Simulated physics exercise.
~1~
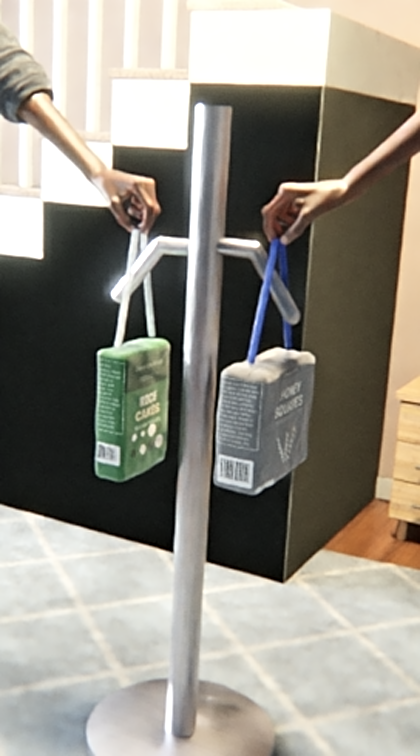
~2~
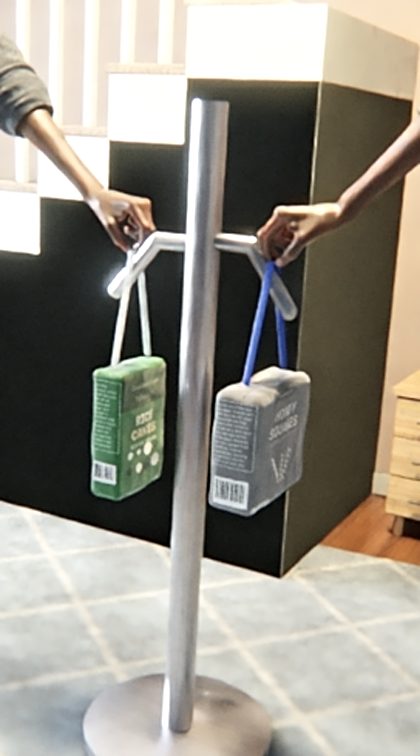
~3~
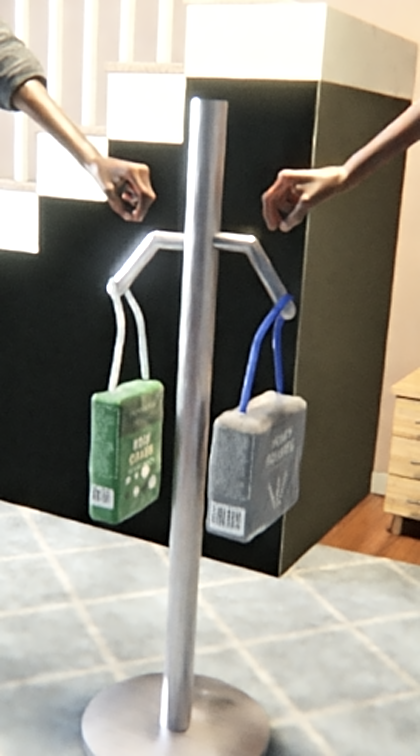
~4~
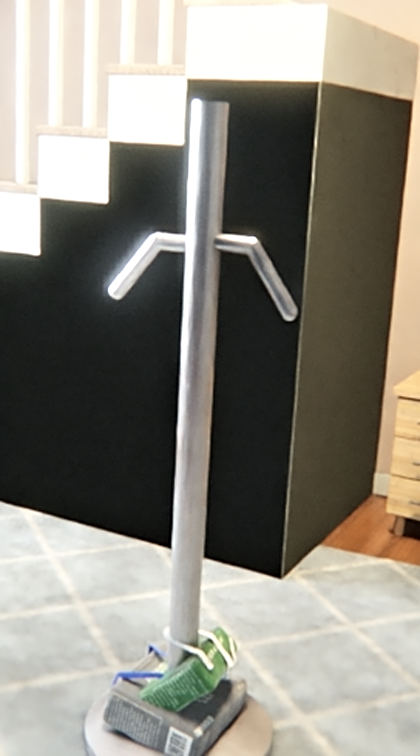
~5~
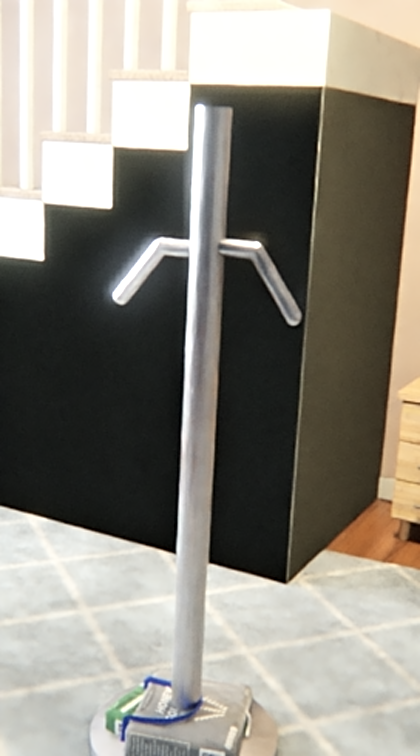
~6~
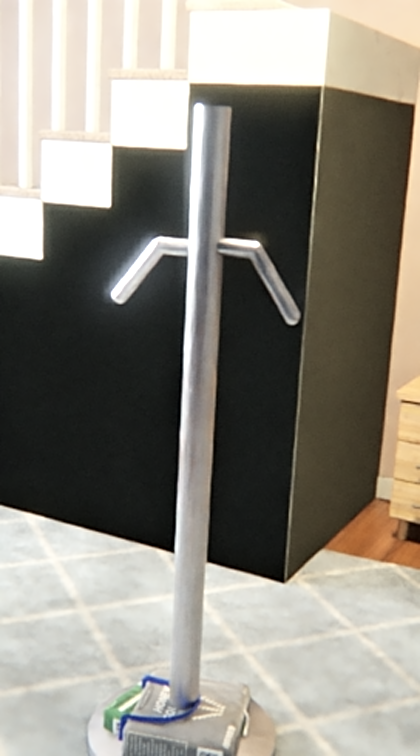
Two hands hanging green and grey bags on a metal stand's sloping pegs, then letting go, both bags ending heaped at its base.
